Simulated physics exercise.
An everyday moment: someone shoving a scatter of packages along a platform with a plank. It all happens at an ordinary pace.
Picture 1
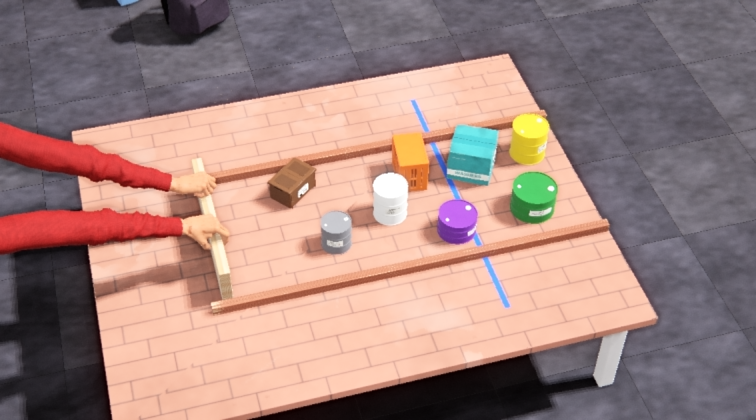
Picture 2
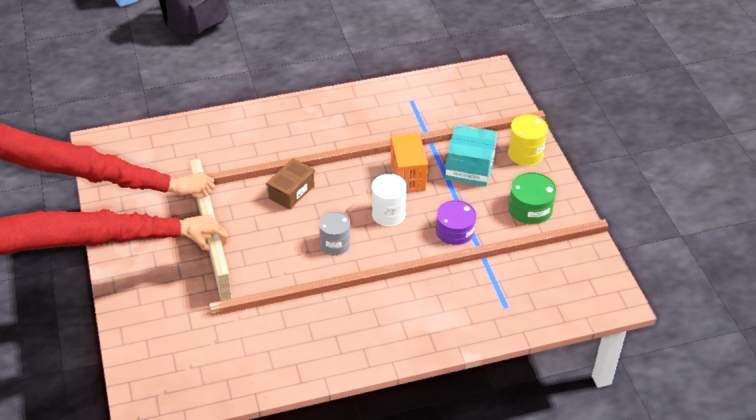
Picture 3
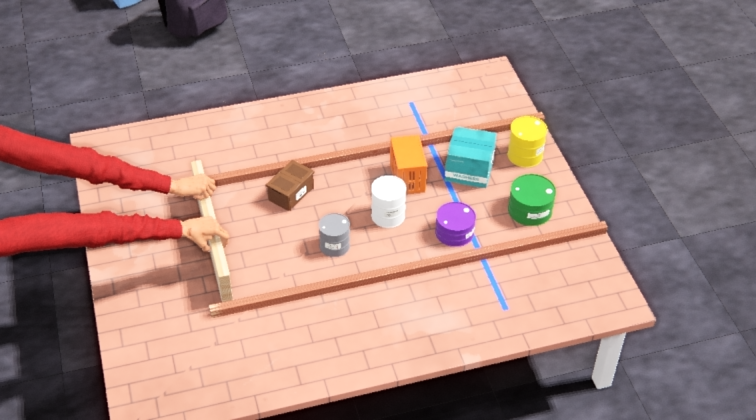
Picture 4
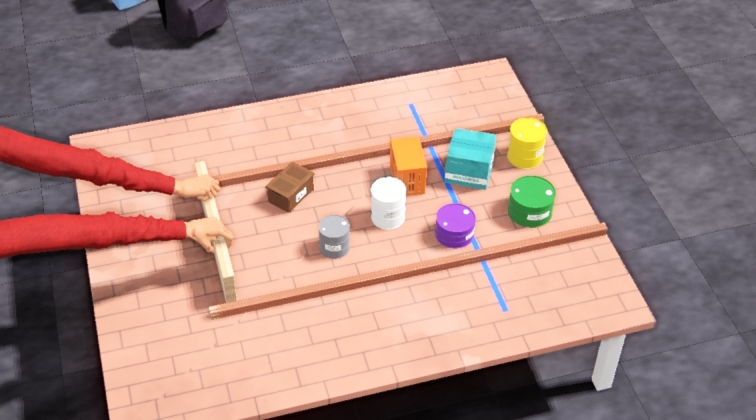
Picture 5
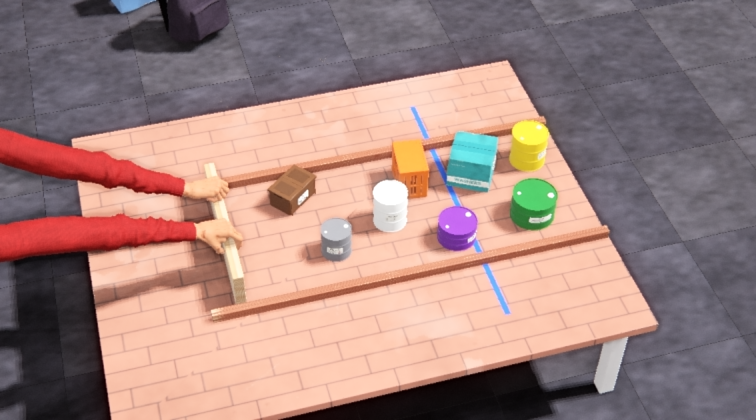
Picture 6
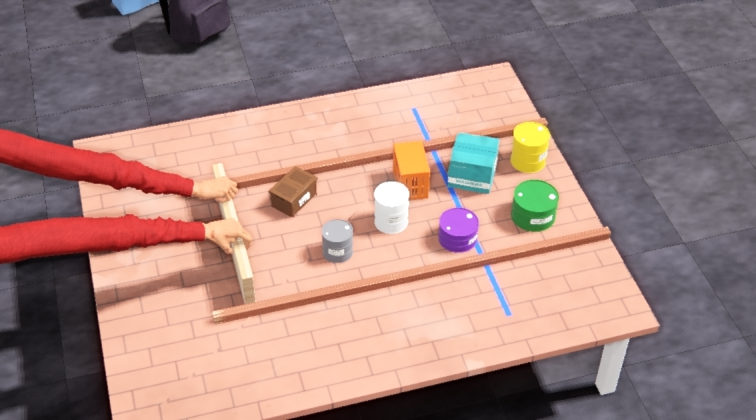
At the start, two red-sleeved arms hold a wooden plank at the left of a brick-patterned table, with boxes and canisters scattered between two rails to its right. The hands keep the plank nearly still, then slide it a short way right, while the items stay in place, untouched by it.
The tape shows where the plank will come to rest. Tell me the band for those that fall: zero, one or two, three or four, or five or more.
Here the number that fall off is zero.
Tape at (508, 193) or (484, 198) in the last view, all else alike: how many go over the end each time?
Down on the ground: 2 and 1.
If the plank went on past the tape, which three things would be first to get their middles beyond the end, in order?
Earliest first: The yellow canister, the turquoise parcel, the green canister.
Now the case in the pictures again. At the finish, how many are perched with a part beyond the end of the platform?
Overhanging: 1.
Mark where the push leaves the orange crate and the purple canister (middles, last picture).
The orange crate at (488, 156), the purple canister at (517, 228).
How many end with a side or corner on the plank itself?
In contact: 3.
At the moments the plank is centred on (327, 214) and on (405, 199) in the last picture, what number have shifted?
By then 2, and 6.
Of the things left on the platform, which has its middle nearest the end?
Foremost is the yellow canister.
Soon after, none off yet; yellow canister at rest near (530, 147); green canister at rest near (535, 206); turquoise parcel at rest near (473, 163).
In the end, the number that fall off is zero.
